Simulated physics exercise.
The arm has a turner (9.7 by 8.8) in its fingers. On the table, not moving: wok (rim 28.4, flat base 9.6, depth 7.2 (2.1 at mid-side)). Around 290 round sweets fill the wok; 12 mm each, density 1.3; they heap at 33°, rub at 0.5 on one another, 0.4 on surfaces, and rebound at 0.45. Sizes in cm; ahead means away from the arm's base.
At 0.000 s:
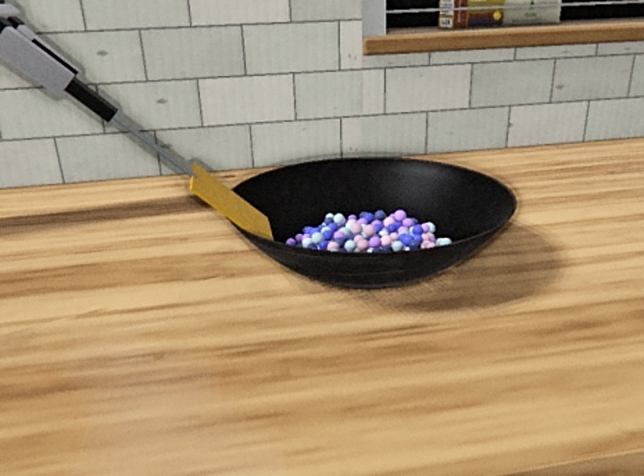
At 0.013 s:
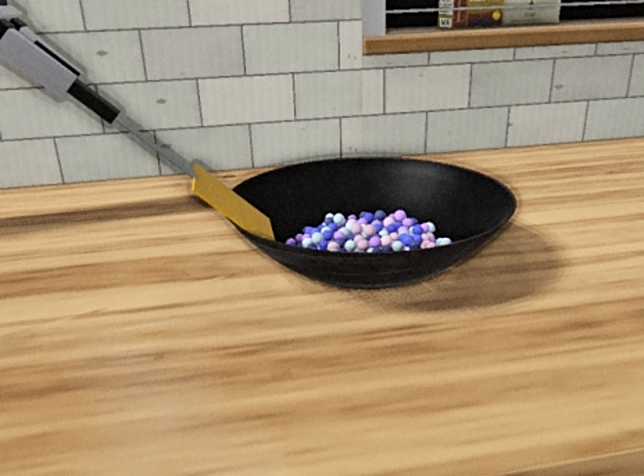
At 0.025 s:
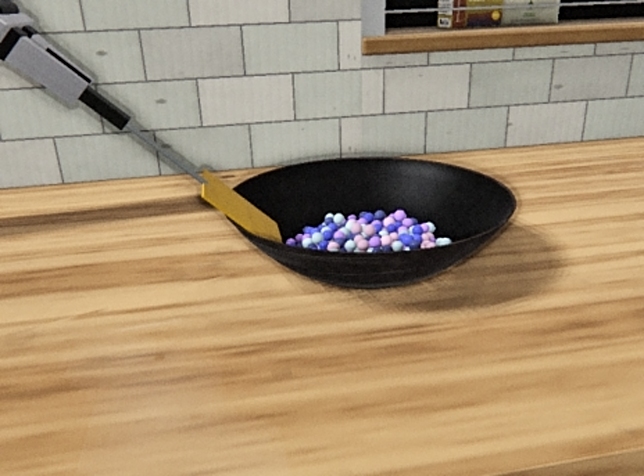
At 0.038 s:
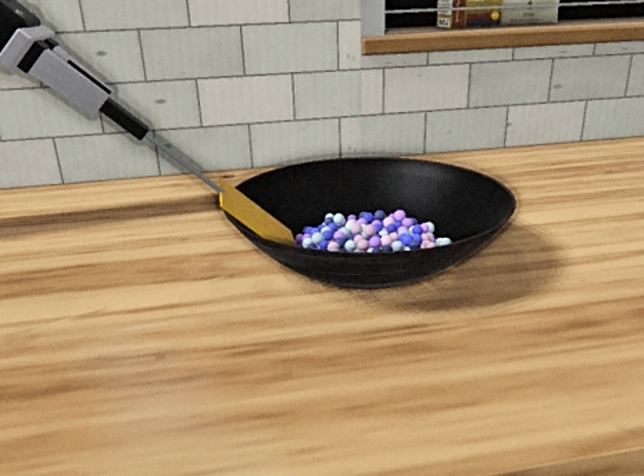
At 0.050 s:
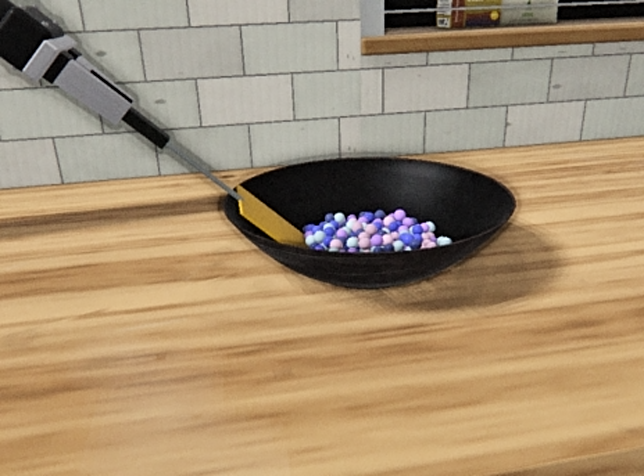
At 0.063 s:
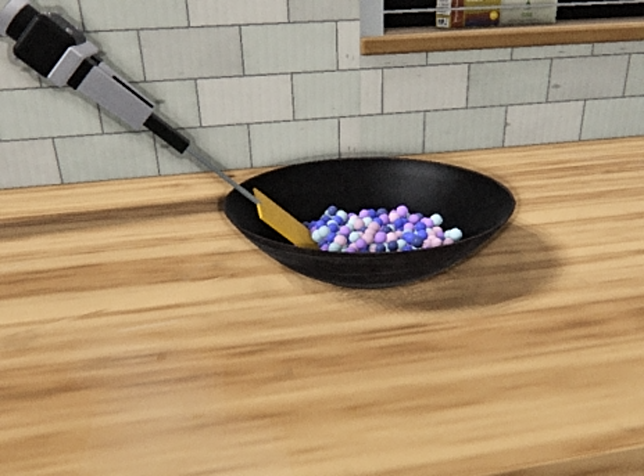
A kitchen counter of striped light wood, backed by pale grey tiles and a window ledge at upper right, is seen from slightly above by a still camera. A black wok sits on it holding a heap of small blue, purple, pink and white balls, with a grey and black robotic arm holding a yellow-bladed turner at left. The turner, barely moving at first, slides rightward down into the wok and nudges the heap slightly right.
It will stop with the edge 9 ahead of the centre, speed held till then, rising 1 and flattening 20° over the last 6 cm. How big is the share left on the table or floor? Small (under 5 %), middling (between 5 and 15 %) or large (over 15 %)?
Share on the table or floor: Large (over 15 %).
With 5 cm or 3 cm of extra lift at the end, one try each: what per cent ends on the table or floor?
Some 35 and 45 per cent.
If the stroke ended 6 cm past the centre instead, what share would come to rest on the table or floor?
It would be near 10 per cent.
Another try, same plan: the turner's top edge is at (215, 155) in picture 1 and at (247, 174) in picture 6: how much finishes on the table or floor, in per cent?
About 15 per cent.
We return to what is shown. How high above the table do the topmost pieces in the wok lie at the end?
Roughly 6.0 cm.
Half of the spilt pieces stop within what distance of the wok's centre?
About 32 cm.
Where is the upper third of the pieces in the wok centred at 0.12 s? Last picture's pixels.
Around (430, 214).
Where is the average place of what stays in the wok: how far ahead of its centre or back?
Roughly 4.0 cm ahead.
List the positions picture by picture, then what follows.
Turner top edge at (192, 175), sloping 44°; upper third of the load around (370, 240), from x 290 to 445, top at y 215; 286 in the wok, in the first frame.
Turner top edge at (194, 176), sloping 44°; upper third of the load around (370, 240), from x 290 to 445, top at y 215, in the second frame.
Turner top edge at (203, 182), sloping 44°; upper third of the load around (370, 240), from x 290 to 445, top at y 215, in the third frame.
Turner top edge at (220, 191), sloping 44°; upper third of the load around (371, 239), from x 290 to 445, top at y 215, in the fourth frame.
Turner top edge at (239, 198), sloping 44°; upper third of the load around (365, 238), from x 295 to 445, top at y 215, in the fifth frame.
Turner top edge at (257, 202), sloping 44°; upper third of the load around (374, 235), from x 300 to 455, top at y 210; 286 in the wok, in the sixth frame.
By 0.09 s, sloping 44°, highest piece 6 above the table; 286 in the wok.
By 0.12 s, sloping 39°, highest piece 7 above the table; 286 in the wok.
By 0.34 s, sloping 24°, highest piece 15 above the table; 160 in the wok, 12 on the table or floor, 114 on the blade or in flight.
By 1.39 s, sloping 24°, highest piece 6 above the table; 159 in the wok, 127 on the table or floor.
Final count, 159 in the wok, 127 on the table or floor. That is 44 % on the table or floor.
